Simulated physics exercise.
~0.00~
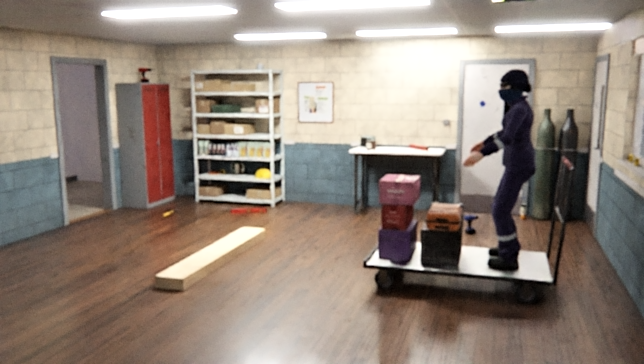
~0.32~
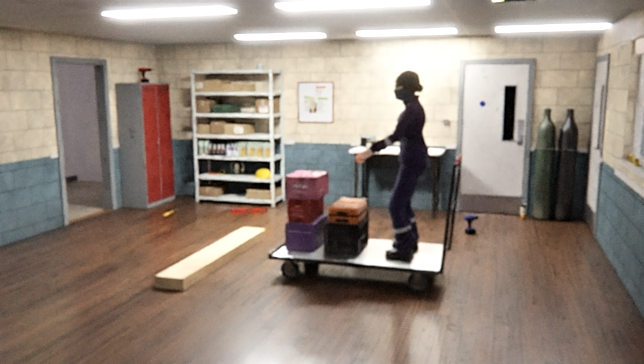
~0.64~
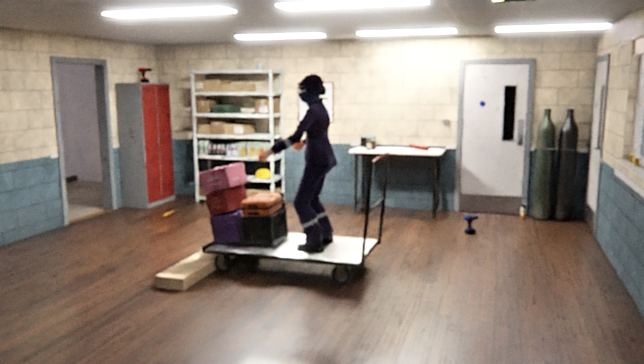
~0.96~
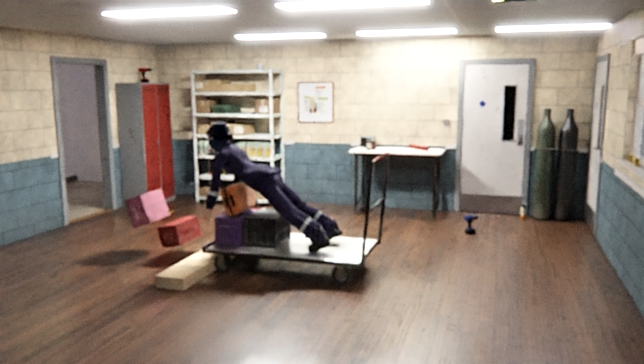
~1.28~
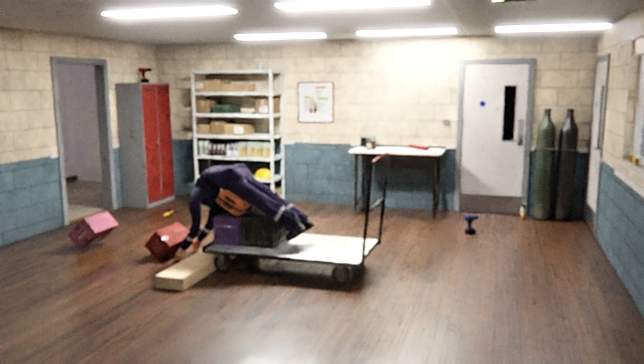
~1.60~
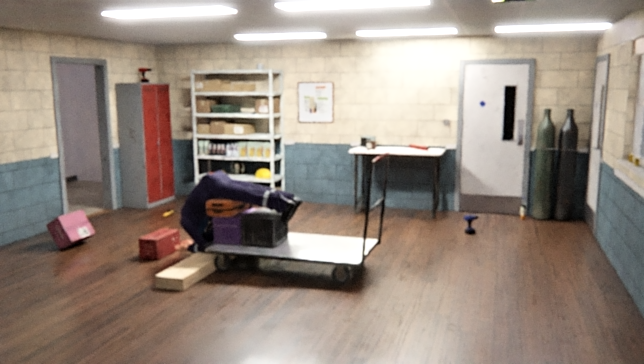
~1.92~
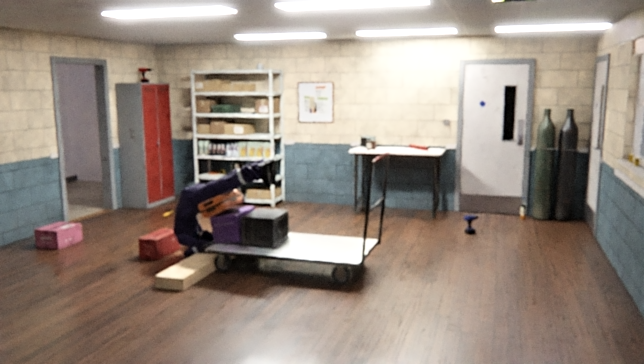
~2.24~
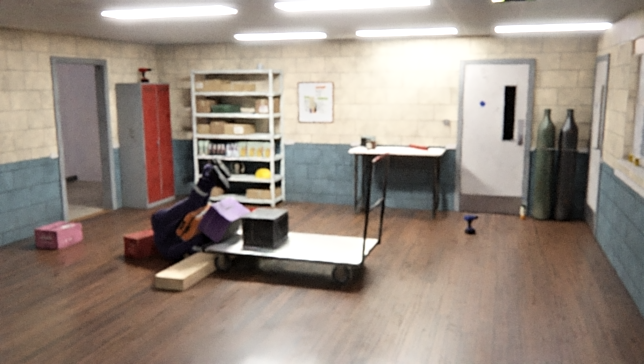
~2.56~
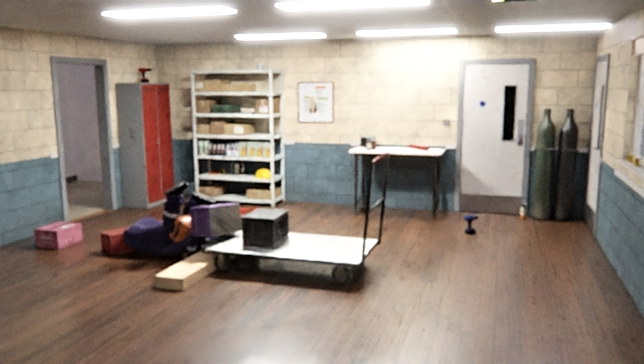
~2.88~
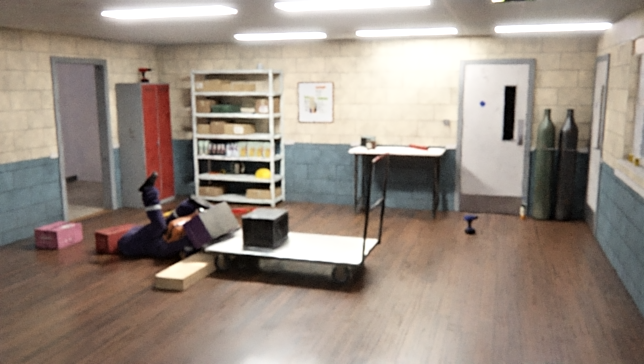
In a workshop with red lockers, metal shelves and a wooden floor, a masked figure in dark overalls rides standing on a flatbed trolley, behind a small stack of boxes. The trolley rolls left until it stops dead against a pale raised sill. The pink and red boxes tip off the front and tumble across the floor, while the rider pitches forward over the remaining load. The limp body folds head first over the front edge, legs swinging up, and drags the orange and purple cases along. It ends sprawled beyond the sill among them, with only a black crate left on the deck.
